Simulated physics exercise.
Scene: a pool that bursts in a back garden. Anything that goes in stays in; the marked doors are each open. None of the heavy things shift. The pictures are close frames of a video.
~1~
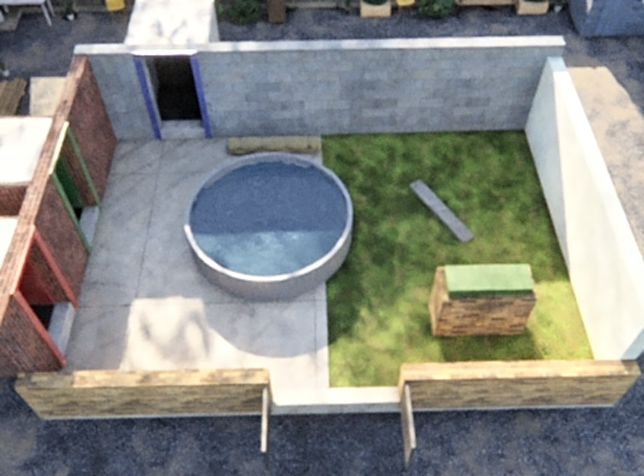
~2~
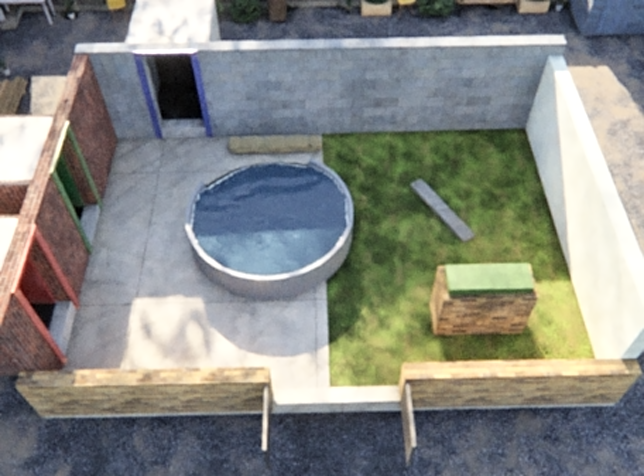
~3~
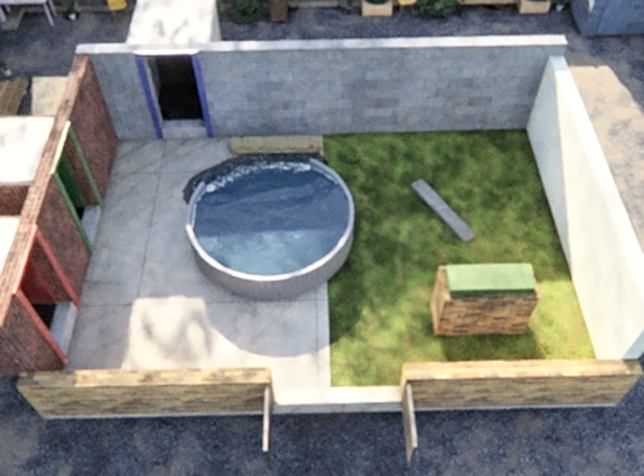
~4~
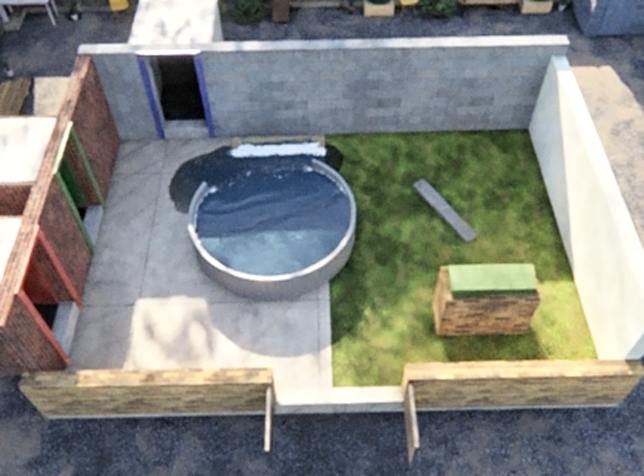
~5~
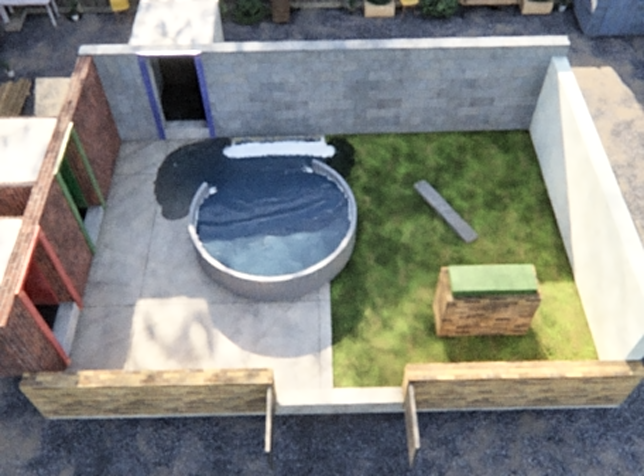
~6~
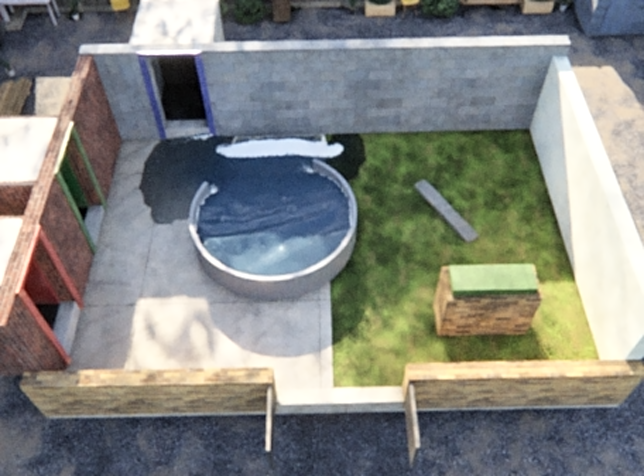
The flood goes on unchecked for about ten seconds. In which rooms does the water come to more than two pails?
In order: The blue door keeps it to two buckets; the red door keeps it to two buckets; the green door keeps it to two buckets.
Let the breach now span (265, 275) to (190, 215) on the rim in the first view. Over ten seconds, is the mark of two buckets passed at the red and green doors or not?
I'd say the red door ends up above, and the green door lets in too little.
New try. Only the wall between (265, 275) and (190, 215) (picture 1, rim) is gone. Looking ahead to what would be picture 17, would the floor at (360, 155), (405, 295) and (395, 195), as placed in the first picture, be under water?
Bone-dry, bone-dry, bone-dry.
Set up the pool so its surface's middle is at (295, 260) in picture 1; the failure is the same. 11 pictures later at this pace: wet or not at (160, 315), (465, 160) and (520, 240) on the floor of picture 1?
Result: Spared; spared; spared.
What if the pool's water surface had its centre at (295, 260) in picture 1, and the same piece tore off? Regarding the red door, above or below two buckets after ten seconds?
Taking them in turn: The red door stays within the limit.
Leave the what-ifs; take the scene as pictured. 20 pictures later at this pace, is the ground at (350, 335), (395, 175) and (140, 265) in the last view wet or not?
Taking them as listed, they are spared, waterlogged and waterlogged.
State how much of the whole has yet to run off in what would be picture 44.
Roughly 100 parts in a hundred.
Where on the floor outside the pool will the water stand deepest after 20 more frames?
At about (119, 157).
A moment on, water covers 20 % of the floor; the blue door wet at the sill, nothing in, the red door not reached, the green door not reached.
Next, water covers 25 % of the floor; the blue door under two buckets in, the red door not reached, the green door wet at the sill, nothing in.
Then, water covers 45 % of the floor; the blue door under two buckets in, the red door wet at the sill, nothing in, the green door wet at the sill, nothing in.
Later, water covers 75 % of the floor; the blue door under two buckets in, the red door wet at the sill, nothing in, the green door wet at the sill, nothing in.
In the end, water covers 90 % of the floor; the blue door under two buckets in, the red door wet at the sill, nothing in, the green door wet at the sill, nothing in.
